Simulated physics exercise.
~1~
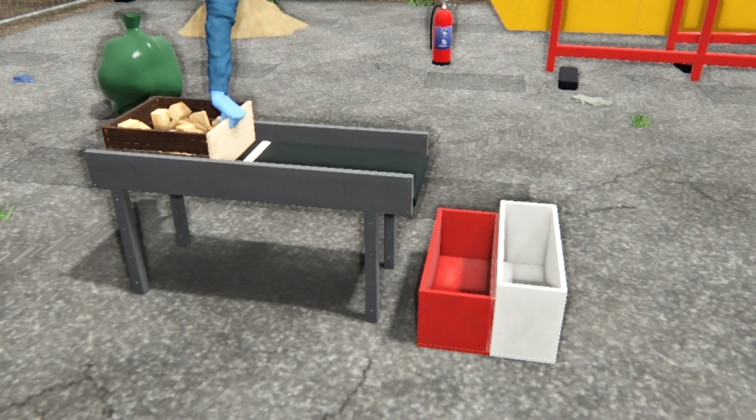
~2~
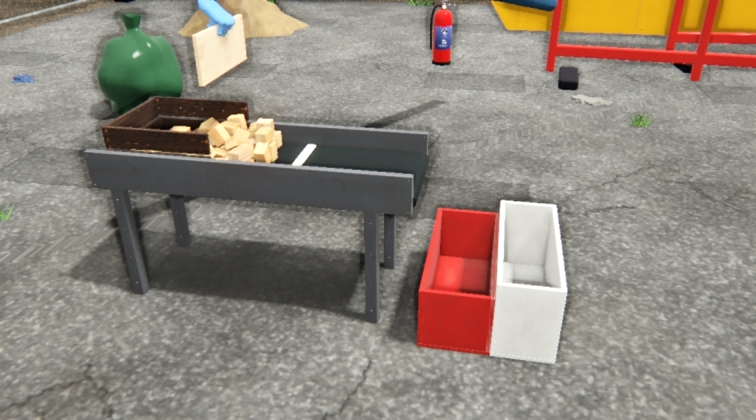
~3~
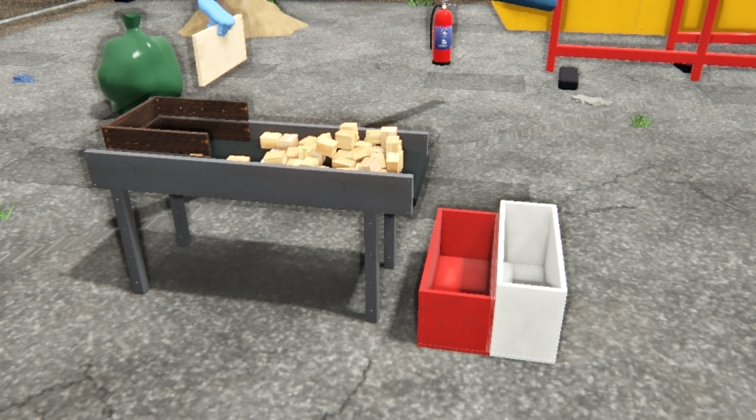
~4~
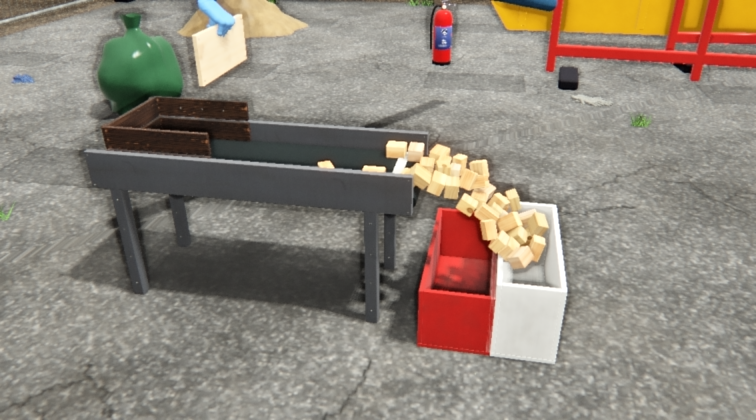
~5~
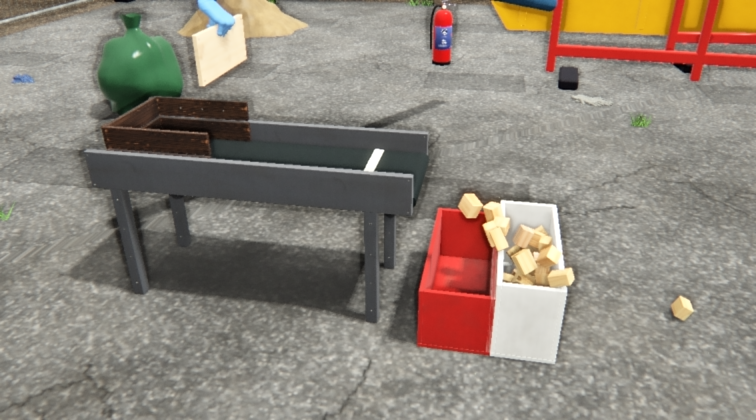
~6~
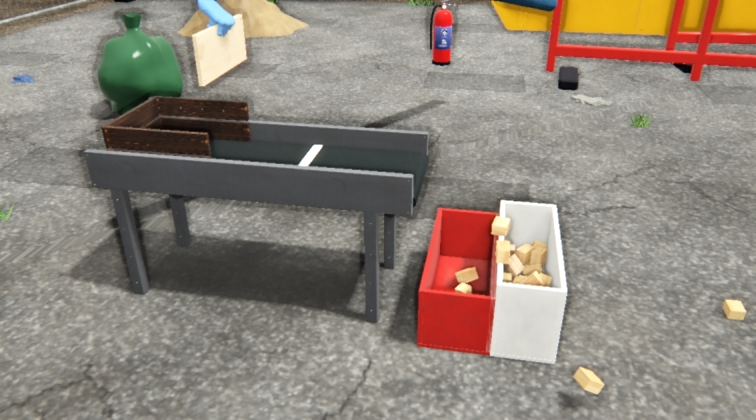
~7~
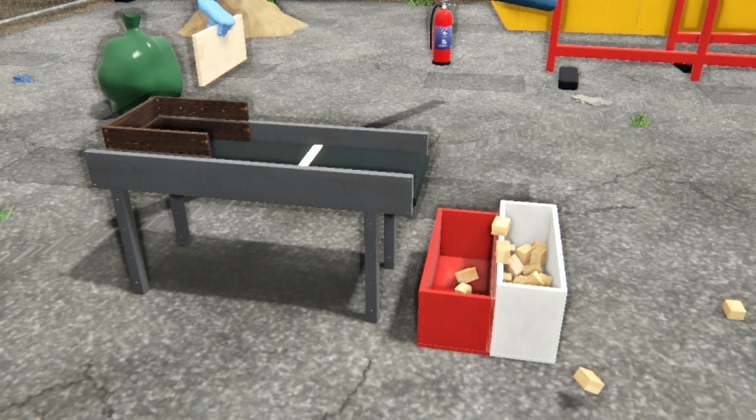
We see a blue-gloved hand lift a wooden gate, releasing timber offcuts from a dark pen along a belt to the right. They tumble off the end, most landing in the white tub, a couple in the red tub, and two on the ground beyond.
